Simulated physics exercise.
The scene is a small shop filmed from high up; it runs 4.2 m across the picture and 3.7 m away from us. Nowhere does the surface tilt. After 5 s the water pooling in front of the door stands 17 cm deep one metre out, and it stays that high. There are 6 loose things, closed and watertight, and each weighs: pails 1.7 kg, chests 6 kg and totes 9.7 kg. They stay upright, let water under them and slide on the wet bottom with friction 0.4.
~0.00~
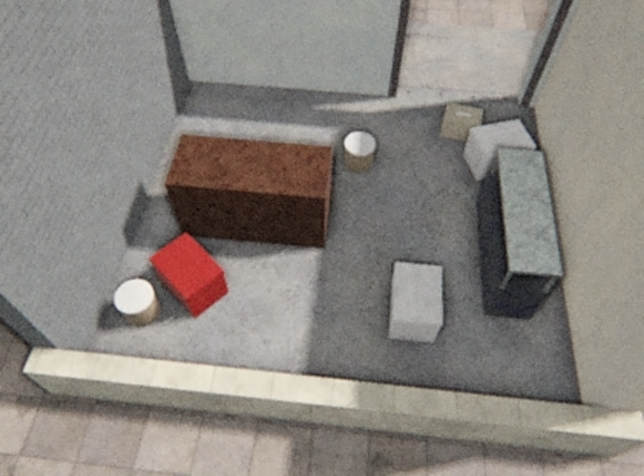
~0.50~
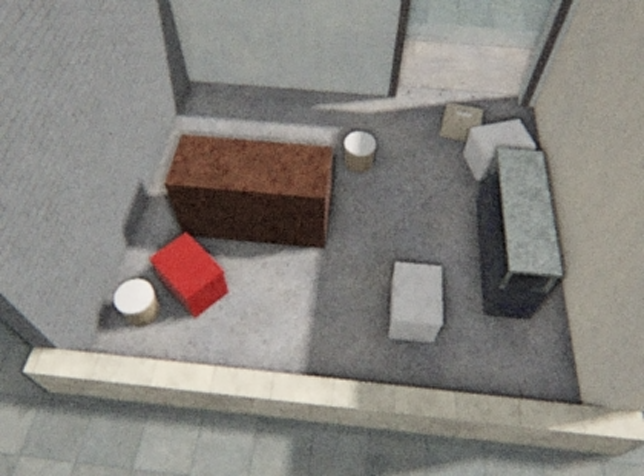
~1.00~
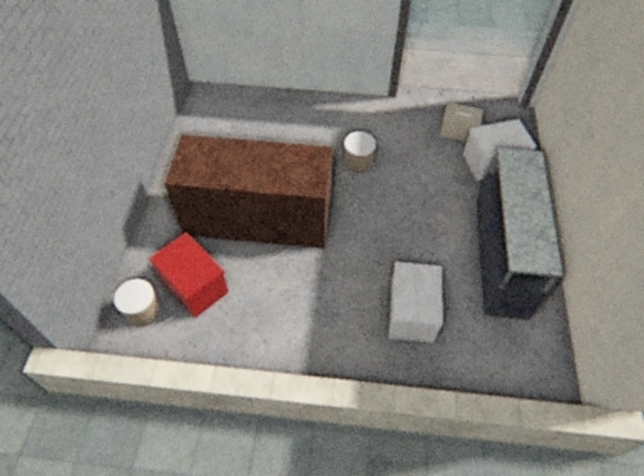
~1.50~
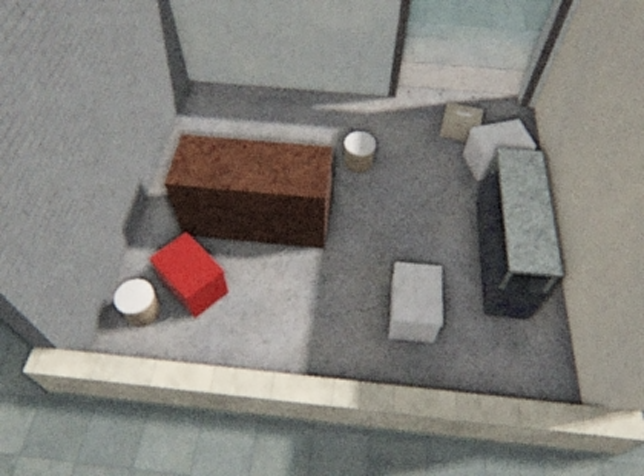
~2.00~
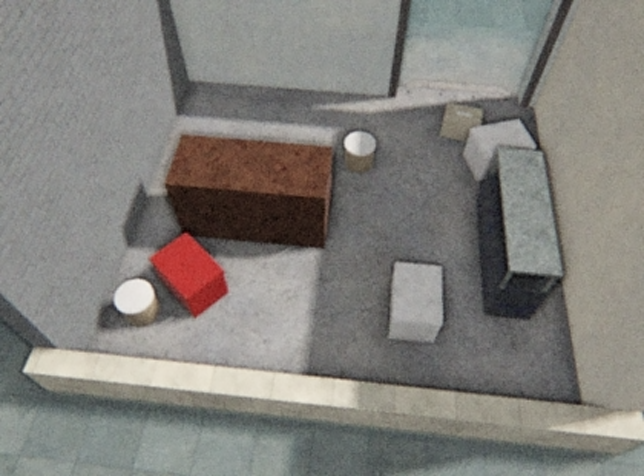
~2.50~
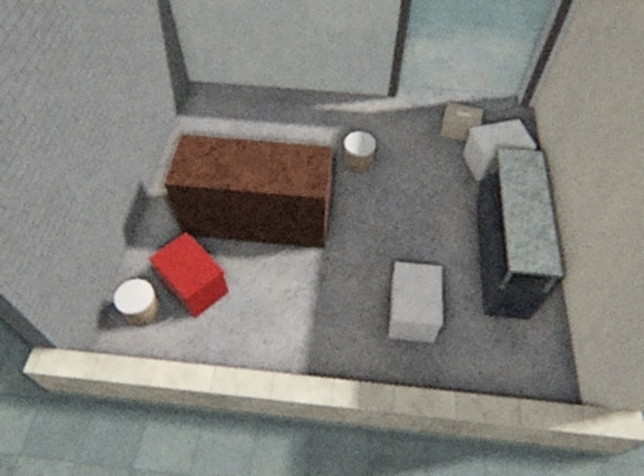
At the start, a high view shows a small shop with a brown counter, a red chest, pale boxes and round containers on a grey floor, with dry paving outside. Bluish water then spreads over the paving and reaches the doorway, while everything inside stays still.
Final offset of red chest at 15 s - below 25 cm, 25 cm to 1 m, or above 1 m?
My money says it edges along a bit.
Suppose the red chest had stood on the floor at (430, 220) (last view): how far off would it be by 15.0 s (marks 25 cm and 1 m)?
It travels far.
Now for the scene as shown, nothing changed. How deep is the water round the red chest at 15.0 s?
Roughly 8 cm deep.
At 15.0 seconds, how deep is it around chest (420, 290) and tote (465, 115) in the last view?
Some 13 cm at the first, some 13 cm at the second.
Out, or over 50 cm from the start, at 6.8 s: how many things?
2.
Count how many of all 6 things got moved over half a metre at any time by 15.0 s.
All told, that gives 6.
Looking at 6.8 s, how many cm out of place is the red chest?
About 0 cm out of place.
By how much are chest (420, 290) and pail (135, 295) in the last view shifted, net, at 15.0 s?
40 cm, 350 cm.
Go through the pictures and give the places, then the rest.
The first picture shows the red chest at (186, 264), on the bottom; water covers 0.0 m2; 0 of 6 have shifted.
The second picture shows the red chest at (186, 264), on the bottom; water covers 0.0 m2; 0 of 6 have shifted.
The third picture shows the red chest at (186, 264), on the bottom; 0.0 m2 under water; 0 of 6 have shifted.
The fourth picture shows the red chest at (186, 264) rests on the ground; 0.0 m2 under water; 0 of 6 have shifted.
The fifth picture shows the red chest at (186, 264), on the bottom; 0.0 m2 under water; 0 of 6 have shifted.
The sixth picture shows the red chest at (186, 264), on the bottom; 0.1 m2 under water; 0 of 6 have shifted.
After 3.5 s the red chest is near (186, 264), 0.0 m from its start, aground; 0 afloat.
After 6.8 s the red chest is near (186, 264), 0.0 m from its start, aground; 2 afloat.
After 11.0 s the red chest is near (199, 244), 0.2 m from its start, afloat; 6 afloat.
After 15.0 s the red chest is near (231, 260), 0.4 m from its start, afloat; 6 afloat.
